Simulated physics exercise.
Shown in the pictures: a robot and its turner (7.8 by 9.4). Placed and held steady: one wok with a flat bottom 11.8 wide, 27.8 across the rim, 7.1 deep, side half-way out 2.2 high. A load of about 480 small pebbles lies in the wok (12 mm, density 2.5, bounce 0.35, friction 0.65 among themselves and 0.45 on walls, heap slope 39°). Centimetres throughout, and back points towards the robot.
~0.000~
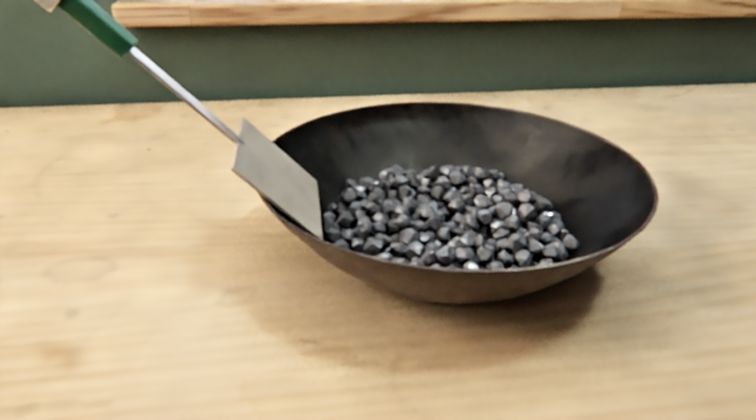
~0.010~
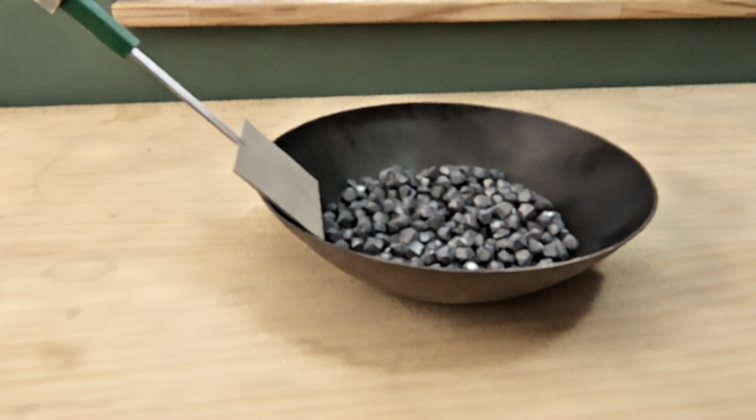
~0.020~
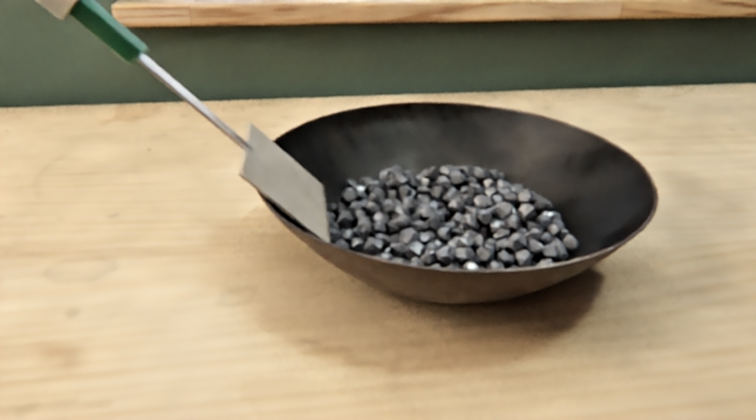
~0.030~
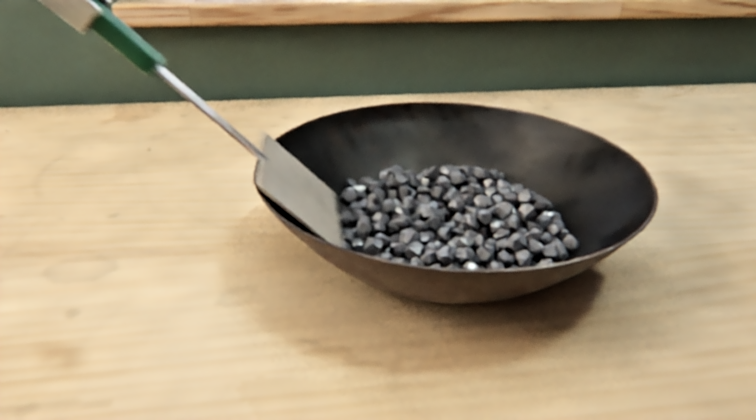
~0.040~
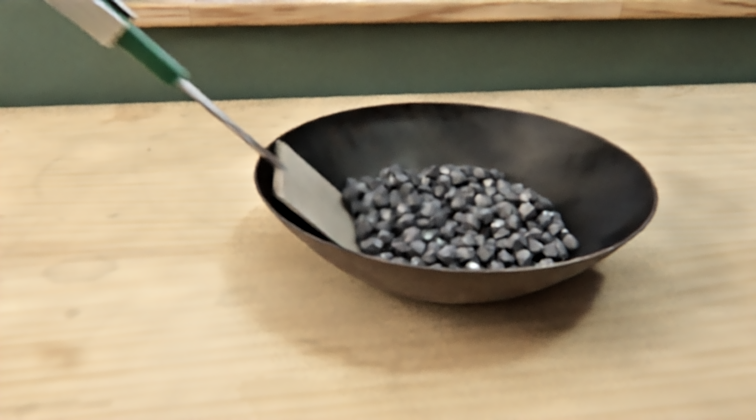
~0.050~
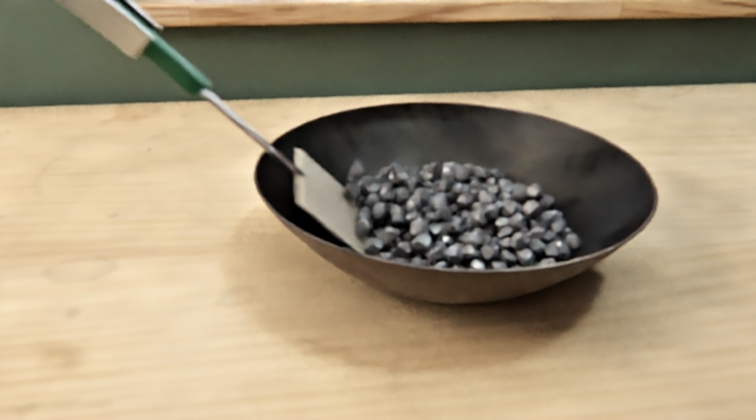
On a light wooden tabletop, a metal turner with a green handle slides down and rightward inside the left side of a dark wok, pressing into a heap of small dark pebbles and nudging the nearest ones slightly right.
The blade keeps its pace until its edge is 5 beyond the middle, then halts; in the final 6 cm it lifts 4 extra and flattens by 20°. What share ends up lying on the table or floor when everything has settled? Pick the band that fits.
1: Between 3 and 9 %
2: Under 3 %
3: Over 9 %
Over 9 % (3).
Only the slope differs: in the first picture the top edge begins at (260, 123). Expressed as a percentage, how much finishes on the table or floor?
Roughly 15 percent ends on the table or floor.
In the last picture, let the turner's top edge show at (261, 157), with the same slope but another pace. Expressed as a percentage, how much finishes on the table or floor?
That share would be about 0 percent.
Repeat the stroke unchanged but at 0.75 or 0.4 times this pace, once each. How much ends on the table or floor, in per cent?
Some 5 per cent, then some 0 per cent, on the table or floor.
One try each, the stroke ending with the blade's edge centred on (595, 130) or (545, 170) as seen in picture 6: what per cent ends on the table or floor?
Estimates, in order: 55 % and 35 %.
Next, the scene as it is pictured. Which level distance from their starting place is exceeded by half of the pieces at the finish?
Distance: Near 5 cm.
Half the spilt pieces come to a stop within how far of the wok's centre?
I reckon close to 28 centimetres.
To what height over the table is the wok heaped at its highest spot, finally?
Height at the end: Around 8.0 cm.
By 0.07 s, sloping 47°, highest piece 9 above the table; 480 in the wok.
By 0.10 s, sloping 41°, highest piece 12 above the table; 480 in the wok.
By 0.31 s, sloping 27°, highest piece 11 above the table; 416 in the wok, 11 on the table or floor, 53 on the blade or in flight.
By 1.36 s, sloping 27°, highest piece 8 above the table; 415 in the wok, 65 on the table or floor.
Final count, 415 in the wok, 65 on the table or floor. That is 14 % on the table or floor.
